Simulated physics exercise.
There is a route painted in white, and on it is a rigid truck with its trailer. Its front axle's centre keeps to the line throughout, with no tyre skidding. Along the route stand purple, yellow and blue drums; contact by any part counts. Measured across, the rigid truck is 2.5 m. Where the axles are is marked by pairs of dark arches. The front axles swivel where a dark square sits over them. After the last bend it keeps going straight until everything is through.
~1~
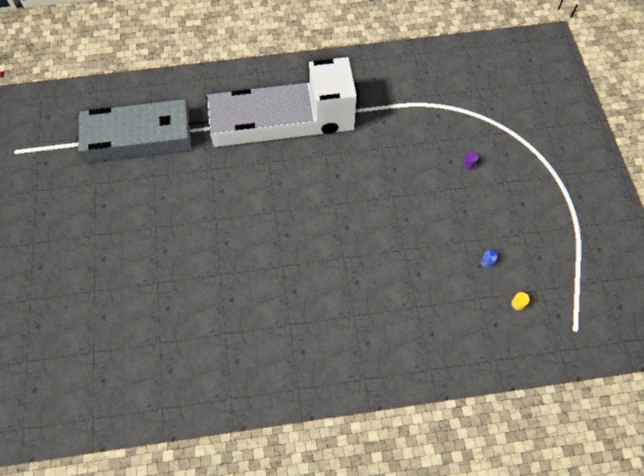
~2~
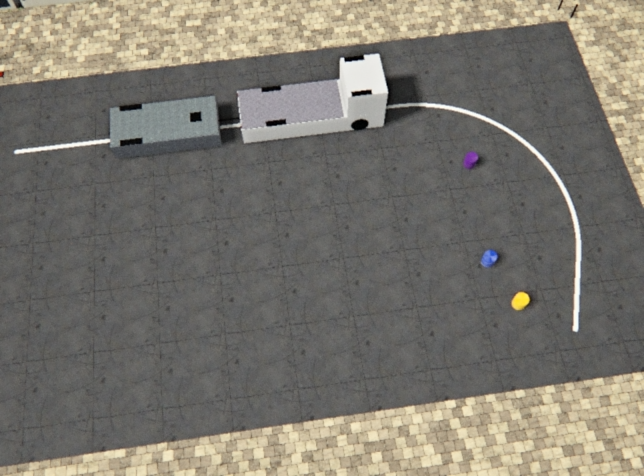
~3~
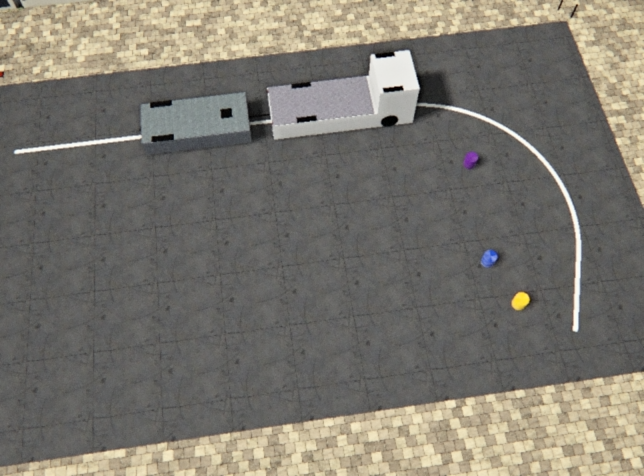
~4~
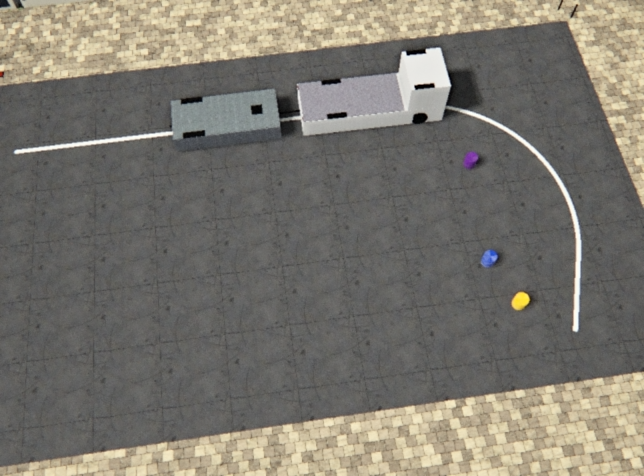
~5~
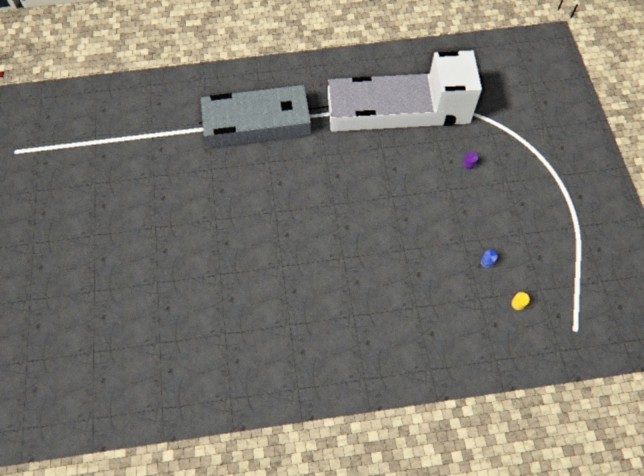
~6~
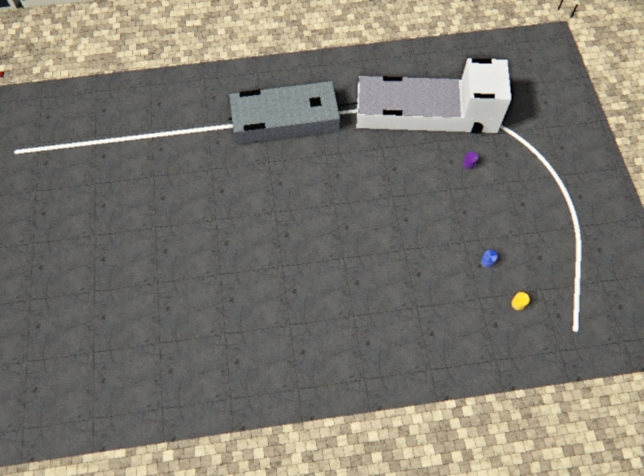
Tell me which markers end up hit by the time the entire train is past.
Purple suffers contact; yellow goes unscathed; blue goes unscathed.
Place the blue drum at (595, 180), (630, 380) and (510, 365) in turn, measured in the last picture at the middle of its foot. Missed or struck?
Results in order - collision, no collision, no collision.
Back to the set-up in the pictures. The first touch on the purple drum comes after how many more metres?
12.0 m.
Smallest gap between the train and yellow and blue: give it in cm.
Yellow: 20; blue: 130.
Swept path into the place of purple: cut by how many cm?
Result - purple: 50.
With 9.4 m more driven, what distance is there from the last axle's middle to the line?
Looks like around 80 cm away from it.
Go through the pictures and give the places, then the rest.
The first frame shows nose (348, 97); last axle (100, 128); still straight; purple (470, 161), yellow (520, 302), blue (489, 259); 1 trailer.
The second frame shows nose (378, 93); last axle (131, 124); still straight.
The third frame shows nose (408, 90); last axle (162, 121); still straight.
The fourth frame shows nose (438, 87); last axle (193, 117); turned 1°.
The fifth frame shows nose (468, 90); last axle (223, 113); turned 4°.
The sixth frame shows nose (498, 99); last axle (252, 110); turned 11°; purple (470, 161), yellow (520, 302), blue (489, 259).
After another 5.5 m, the last axle is at (346, 101) of the last picture, 15 cm off the line.
After another 12.0 m, the last axle is at (442, 114) of the last picture, 140 cm off the line; the trailer has hit purple.
After another 22.5 m, the last axle is at (555, 248) of the last picture, 150 cm off the line; blue has been passed with 135 cm to spare.
After another 25.0 m, the last axle is at (565, 298) of the last picture, 90 cm off the line; yellow has been passed with 20 cm to spare.
After another 27.7 m, the last axle is at (571, 355) of the last picture, 50 cm off the line; 1 of 3 struck in all.
